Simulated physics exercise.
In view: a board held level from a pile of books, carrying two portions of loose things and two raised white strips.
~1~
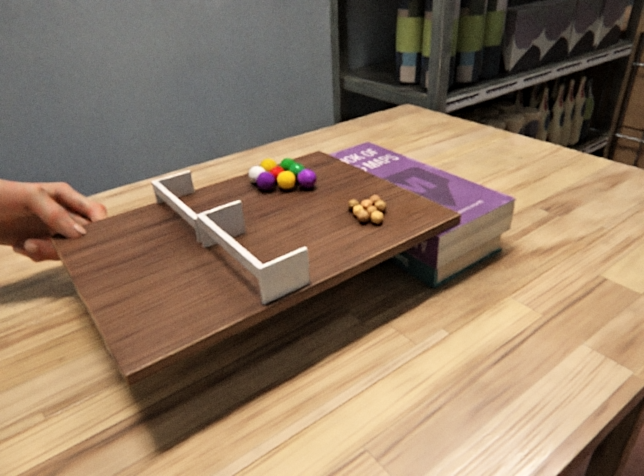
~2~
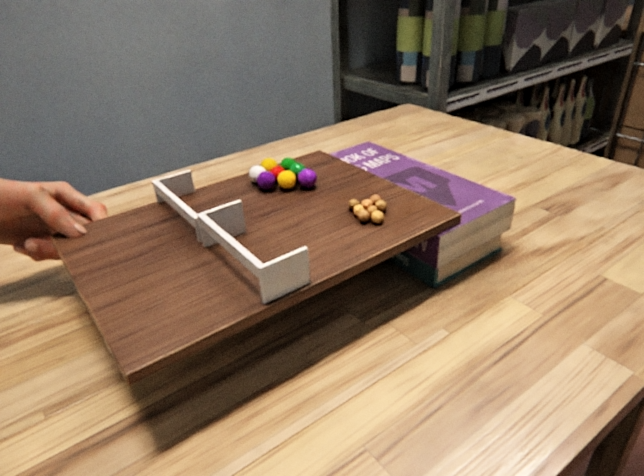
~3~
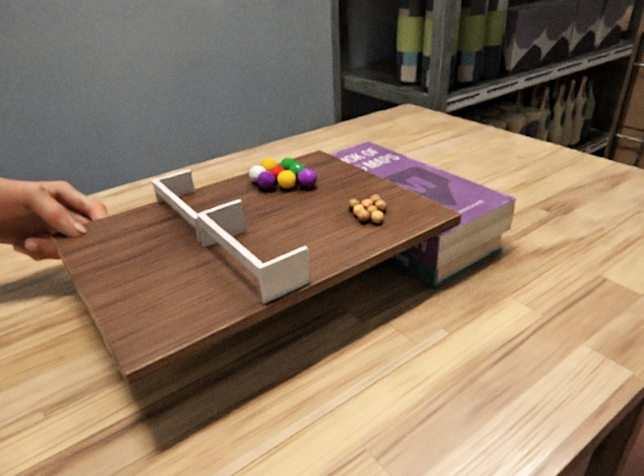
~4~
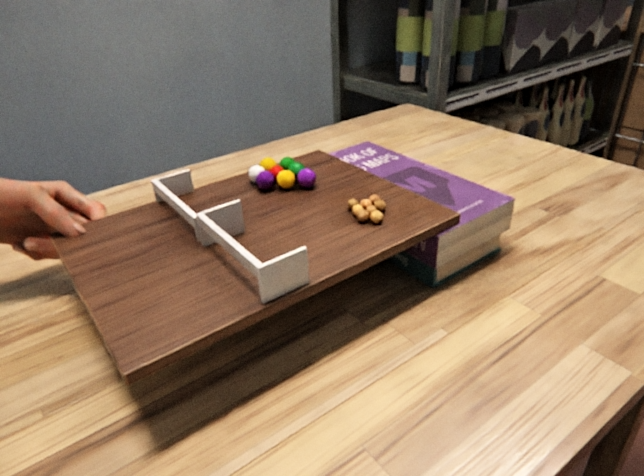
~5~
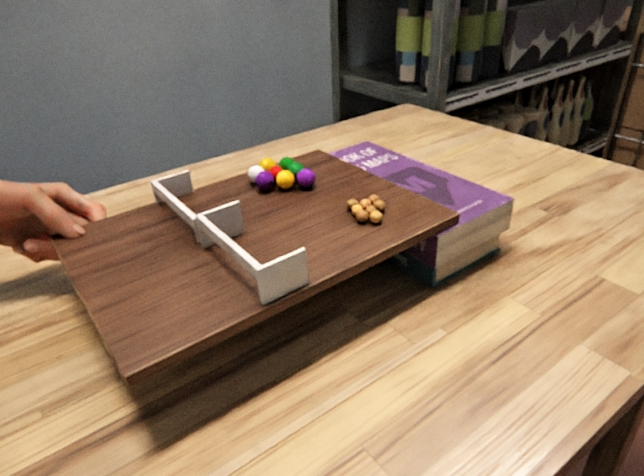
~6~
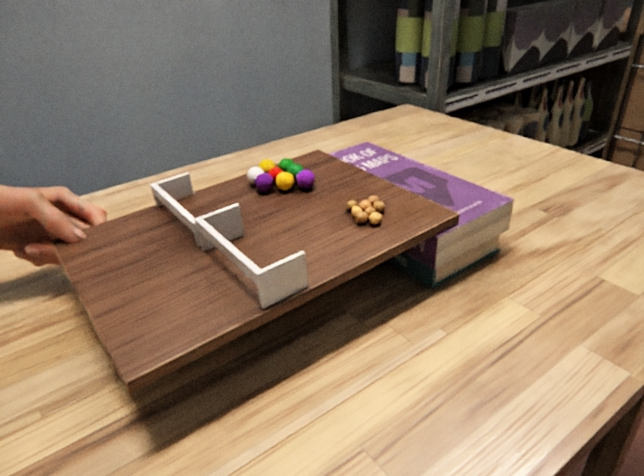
A hand at the left edge grips one end of a dark brown board on a pale wooden table, seen from slightly above, with a grey wall and shelves behind. Two white raised strips cross the board, with colourful marbles beyond and tan beads nearer the purple book supporting its right end. The hand lowers its end very slightly while the marbles, beads and camera stay still.
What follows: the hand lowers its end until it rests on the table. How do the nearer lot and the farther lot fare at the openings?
Okay, so the nearer lot gets past, and the farther lot jams at the opening.
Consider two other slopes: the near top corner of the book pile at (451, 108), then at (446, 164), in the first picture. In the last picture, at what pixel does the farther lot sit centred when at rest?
(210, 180), then (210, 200).
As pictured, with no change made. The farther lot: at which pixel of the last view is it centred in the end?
I'd say somewhere about (203, 230).
Then, 0.41 s later than the last frame, board sloping at 10°; nearer lot on its way down; farther lot on its way down.
Then, 0.77 s later than the last frame, board resting at 13°; nearer lot roughly a quarter past its gate; farther lot has reached its gate.
Then, 1.07 s later than the last frame, board resting at 13°; nearer lot every one past its gate; farther lot has reached its gate.
When it is over, board resting at 13°; nearer lot every one past its gate; farther lot gathered behind its gate.
